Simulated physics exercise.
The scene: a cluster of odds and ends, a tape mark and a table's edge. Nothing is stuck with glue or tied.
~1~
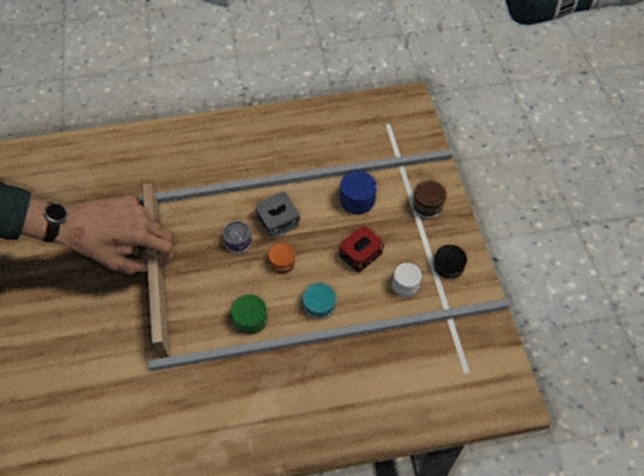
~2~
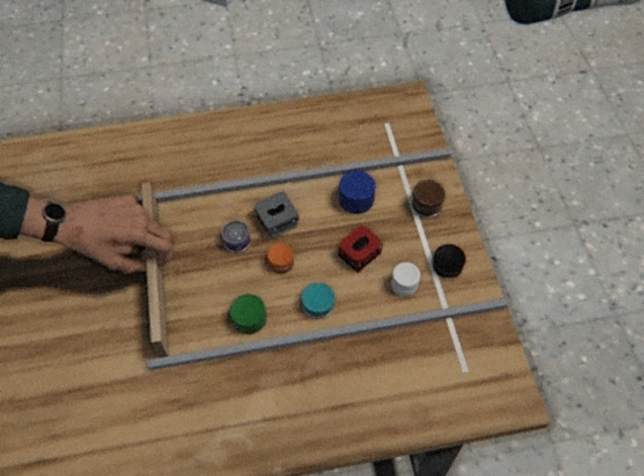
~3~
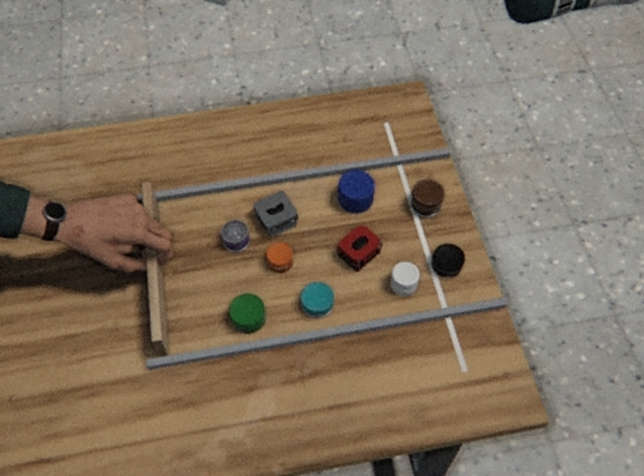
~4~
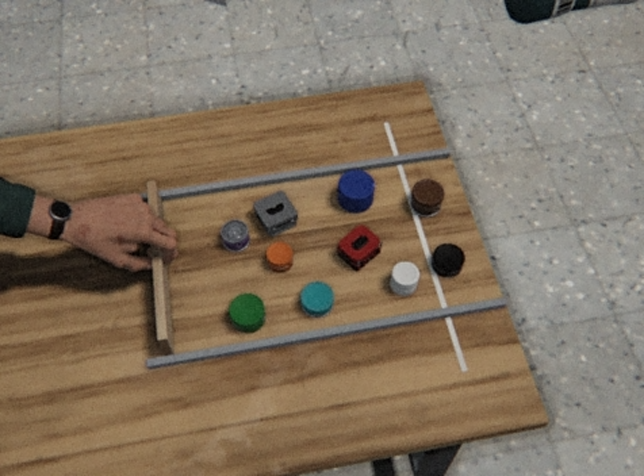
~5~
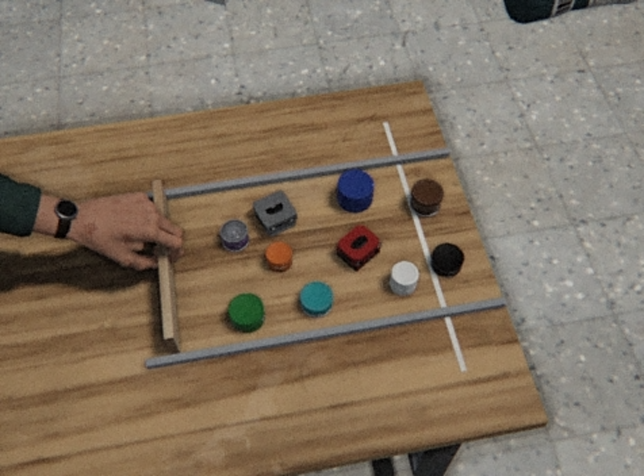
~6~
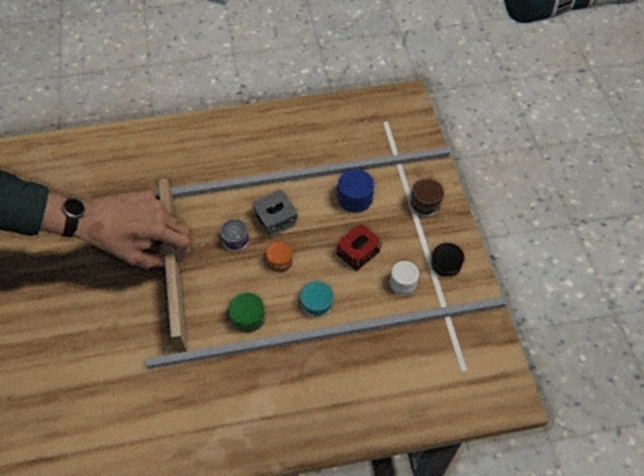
A hand wearing a dark watch kept still at first, then slid a wooden board slightly to the right between two grey rails, while the colourful tubs, lids and cases on the table stayed put.
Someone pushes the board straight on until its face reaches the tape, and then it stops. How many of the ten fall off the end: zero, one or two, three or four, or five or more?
I predict the table will shed one or two pieces.
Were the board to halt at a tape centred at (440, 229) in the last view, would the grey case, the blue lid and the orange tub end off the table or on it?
First the grey case, which stays on top, then the blue lid, which leaves the top, and the orange tub, which stays on top.
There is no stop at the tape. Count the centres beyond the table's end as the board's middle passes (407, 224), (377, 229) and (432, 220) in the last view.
Respectively, 1, 0 and 3.
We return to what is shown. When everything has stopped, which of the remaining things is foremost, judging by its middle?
The one in question is the blue lid.
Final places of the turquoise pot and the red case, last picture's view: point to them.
The turquoise pot ends at (479, 268) and the red case at (461, 235).
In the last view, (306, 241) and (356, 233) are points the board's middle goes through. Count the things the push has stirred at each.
So far 5, and 9 at the second.
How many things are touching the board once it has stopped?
Contact count: 4.
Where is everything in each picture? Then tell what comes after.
The first picture shows black tub (450, 262); brown tin (429, 200); white lid (407, 280); board (155, 267); tape (423, 234).
The second picture shows brown tin (428, 199); red case (360, 249).
The third picture shows white lid (405, 279); grey case (276, 215).
The fourth picture shows black tub (448, 261); board (160, 265).
The fifth picture shows brown tin (426, 198); green tub (247, 313).
The sixth picture shows black tub (448, 260); brown tin (427, 198); white lid (404, 278); board (172, 262); tape (420, 232).
A little later, none off yet; black tub at rest near (448, 260); brown tin at rest near (427, 198); white lid at rest near (404, 278).
Next, none off yet; black tub moving near (451, 258); brown tin at rest near (427, 198); white lid shifted about its own width near (429, 271).
When it is over, the number that fall off is one or two; down, white lid and black tub.
